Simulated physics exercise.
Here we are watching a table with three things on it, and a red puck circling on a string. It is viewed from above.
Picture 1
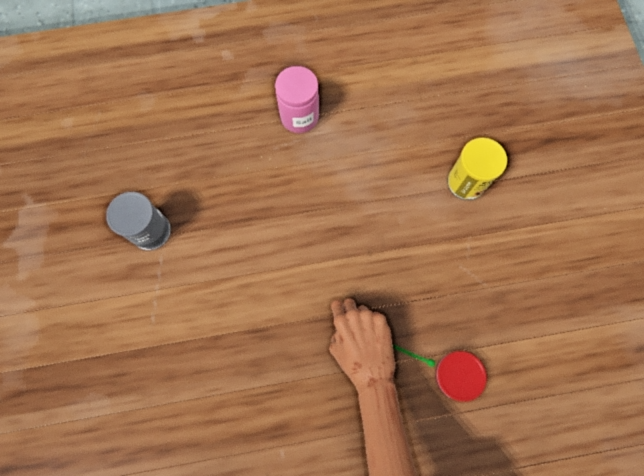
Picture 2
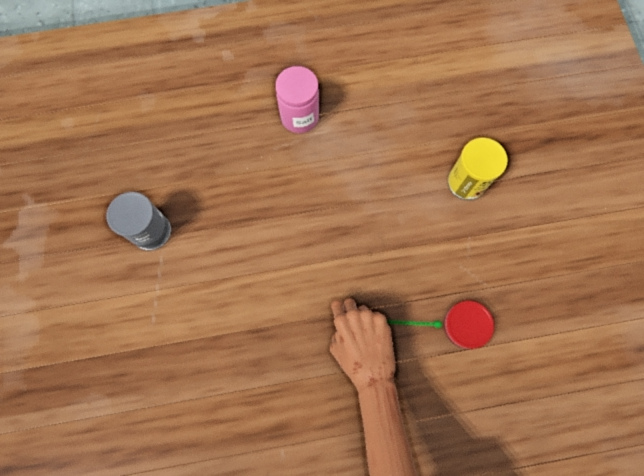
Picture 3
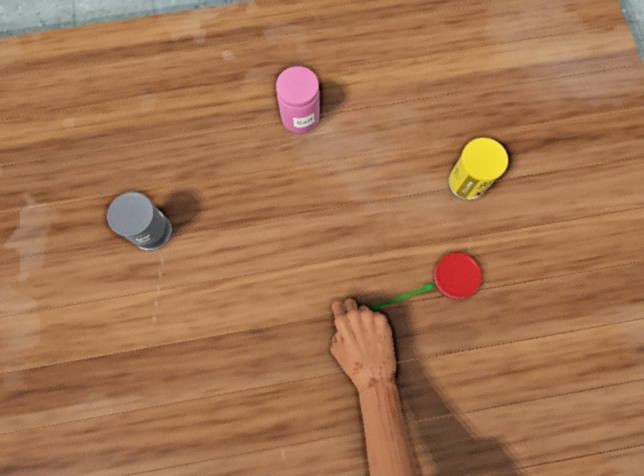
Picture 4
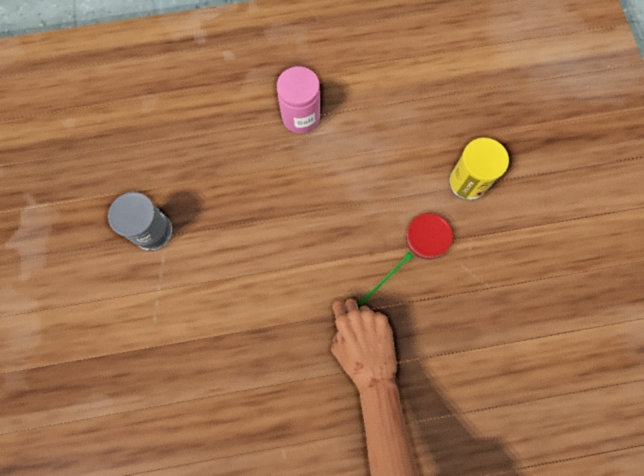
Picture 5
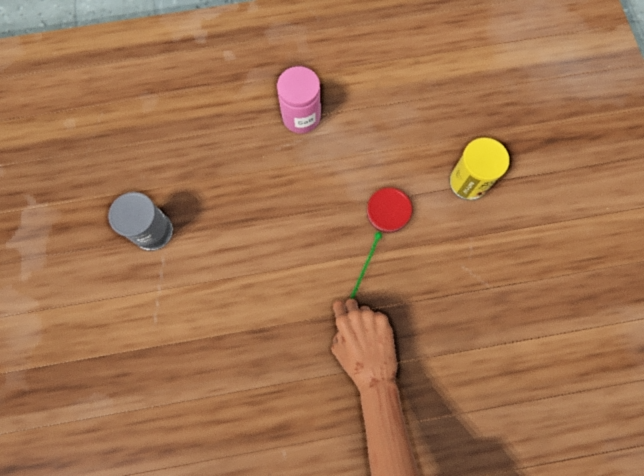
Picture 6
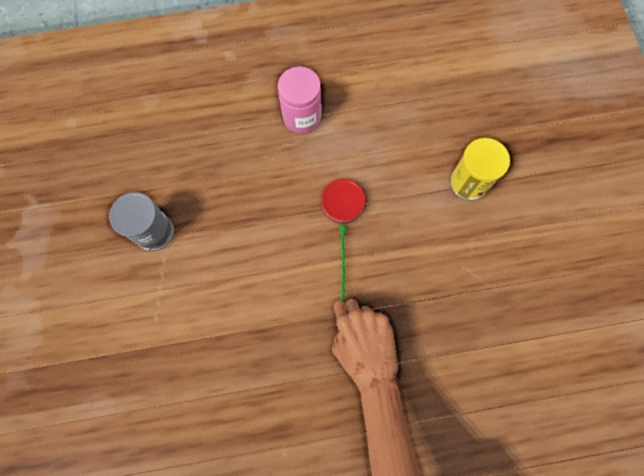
Red puck on a green string circling anticlockwise around a still hand on a wooden table, passing yellow tin, then nearing pink jar.
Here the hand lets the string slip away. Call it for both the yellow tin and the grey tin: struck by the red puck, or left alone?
Yellow tin: Left alone; grey tin: Struck.
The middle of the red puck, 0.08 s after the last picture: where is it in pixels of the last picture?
At that moment it is at (254, 212).
Then, 0.08 s later than the last view, puck near (253, 212).
Then, 0.20 s later than the last view, puck near (179, 220); grey tin pushed aside.
Finally, puck near (178, 221); grey tin pushed aside. The yellow tin remains clear and the grey tin takes the knock.
